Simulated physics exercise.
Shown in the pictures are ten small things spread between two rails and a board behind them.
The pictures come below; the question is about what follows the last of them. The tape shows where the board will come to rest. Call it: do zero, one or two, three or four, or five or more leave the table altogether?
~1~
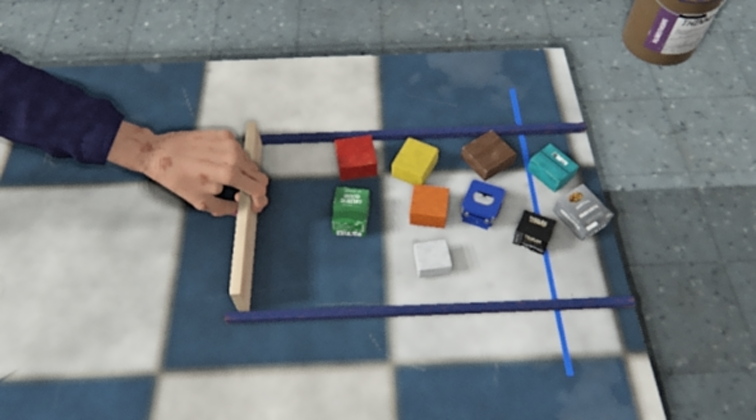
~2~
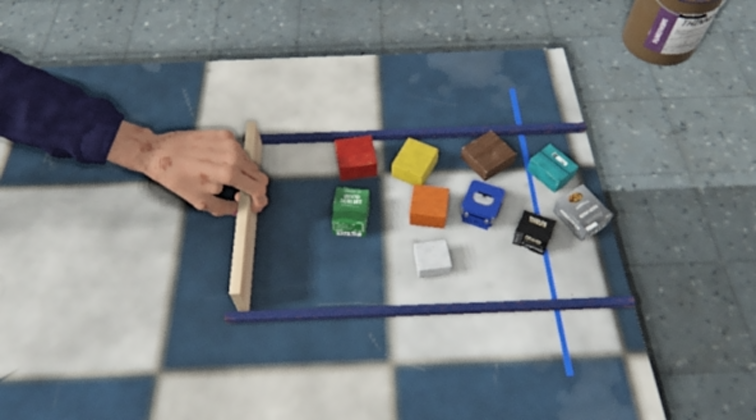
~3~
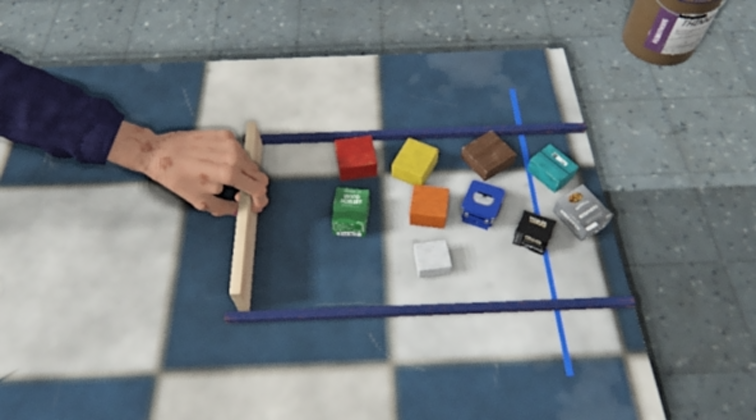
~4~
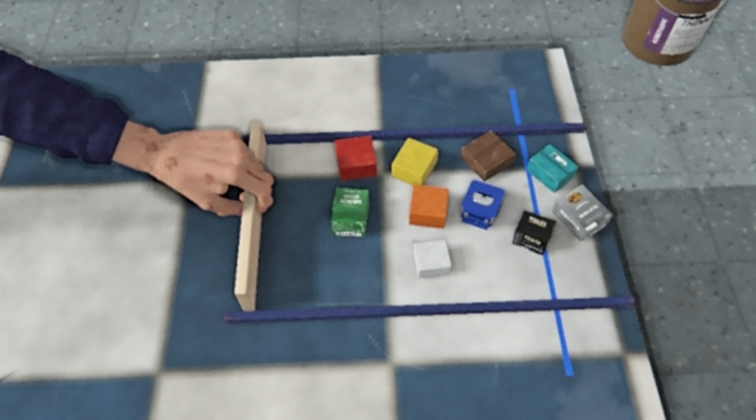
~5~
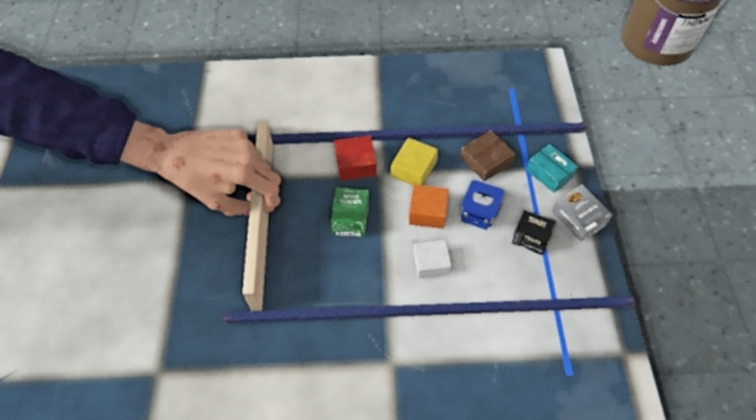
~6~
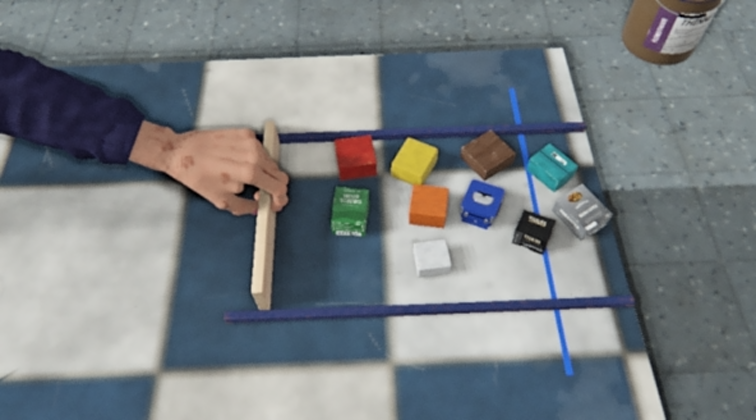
Three or four.
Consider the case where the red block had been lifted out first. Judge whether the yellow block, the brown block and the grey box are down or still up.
In that case the yellow block stays where it is, the brown block stays where it is, the grey box goes off the edge.
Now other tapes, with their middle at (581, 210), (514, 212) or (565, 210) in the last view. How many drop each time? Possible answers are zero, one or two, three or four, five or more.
Going through the three places in order, the answers are at least five; just one or two; 5 or more.
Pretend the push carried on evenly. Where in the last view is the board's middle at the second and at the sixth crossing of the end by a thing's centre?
I'd put the first at about (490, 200) and the next at about (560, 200).
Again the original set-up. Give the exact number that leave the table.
The figure is 4, exactly.
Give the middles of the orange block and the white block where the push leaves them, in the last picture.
Final spots - orange block (588, 198), white block (564, 254).
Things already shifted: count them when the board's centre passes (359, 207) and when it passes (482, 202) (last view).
3, then 10.
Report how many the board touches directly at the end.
That number would be 3.
Soon after, none off yet; grey box at rest near (582, 212); turquoise box at rest near (552, 168); black box at rest near (533, 232).
Then, none off yet; grey box at rest near (582, 212); turquoise box moving near (561, 173); black box moving near (542, 234).
Further on, none off yet; grey box tipped a little near (626, 218); turquoise box moved about its own width near (609, 177); black box moved a little near (551, 234).
At rest, the number that fall off is three or four; fallen, blue case, brown block, turquoise box and grey box.
